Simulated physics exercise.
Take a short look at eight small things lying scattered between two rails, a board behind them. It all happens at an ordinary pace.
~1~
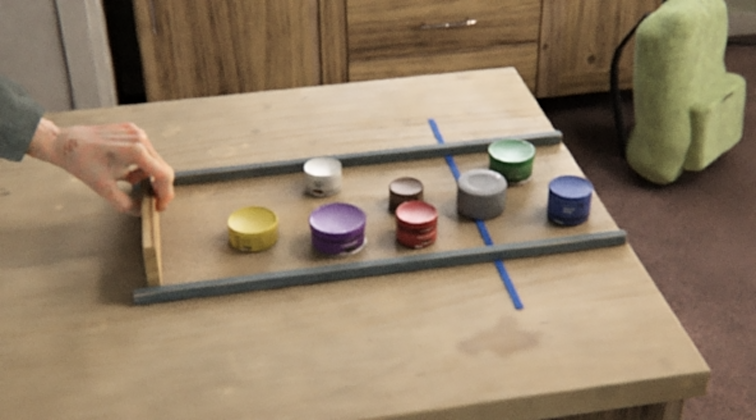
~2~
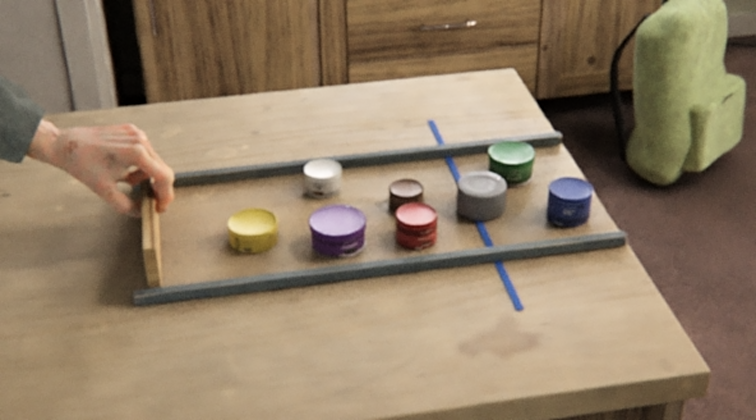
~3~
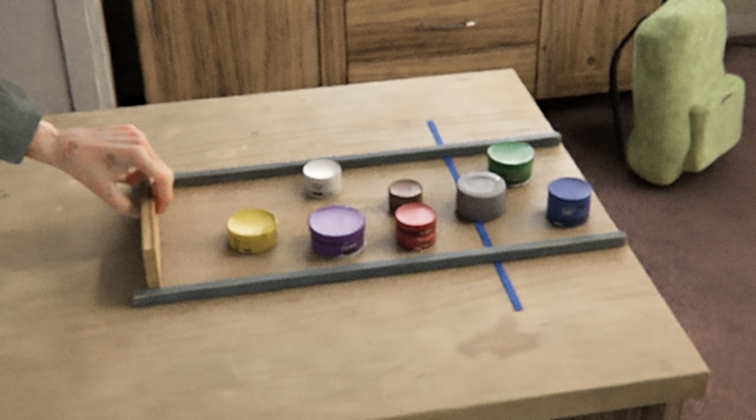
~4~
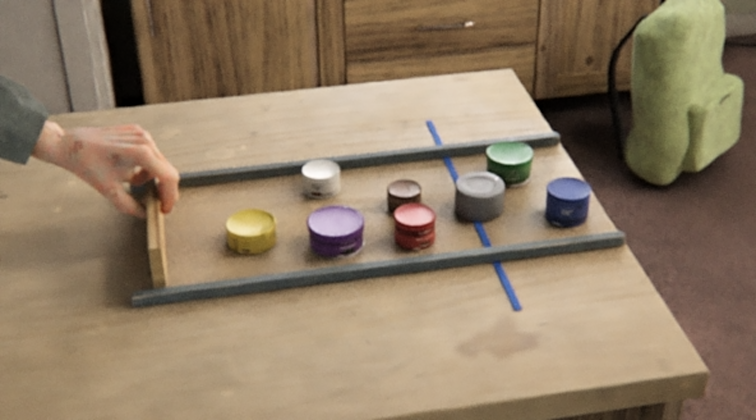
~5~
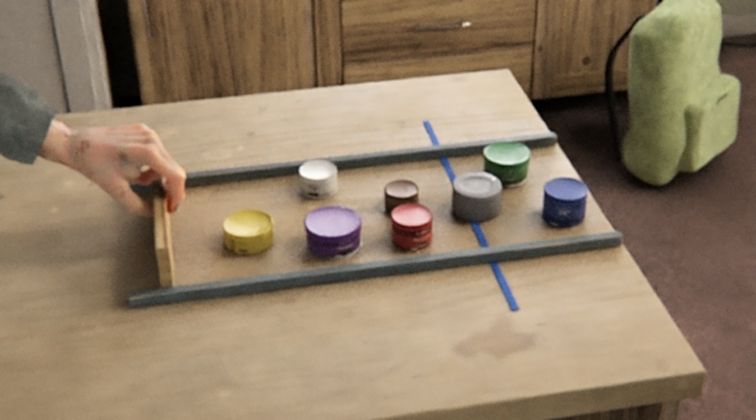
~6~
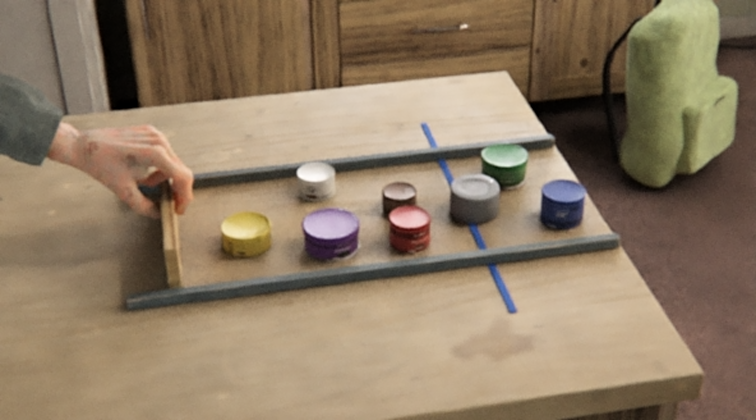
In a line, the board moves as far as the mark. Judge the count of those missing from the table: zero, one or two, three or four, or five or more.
My judgement: Zero.
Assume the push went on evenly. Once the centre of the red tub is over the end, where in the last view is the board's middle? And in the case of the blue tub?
I'd say about (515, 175) for the first one and about (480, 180) for the second.
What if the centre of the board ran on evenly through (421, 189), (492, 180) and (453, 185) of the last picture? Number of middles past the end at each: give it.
Place by place, 0, 1 and 0.
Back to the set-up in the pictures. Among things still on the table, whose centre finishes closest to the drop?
Foremost: The blue tub.
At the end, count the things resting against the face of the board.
In total, 4.
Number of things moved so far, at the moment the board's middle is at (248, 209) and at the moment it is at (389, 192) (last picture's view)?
The first number is 1, the next one 5.
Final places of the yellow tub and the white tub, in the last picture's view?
Final positions: Near (489, 202); near (464, 162).
Soon after, none off yet; blue tub at rest near (563, 204); green tin at rest near (504, 167); grey lid at rest near (475, 199).
After that, none off yet; blue tub at rest near (563, 204); green tin at rest near (504, 167); grey lid moving near (485, 197).
In the end, the number that fall off is zero.
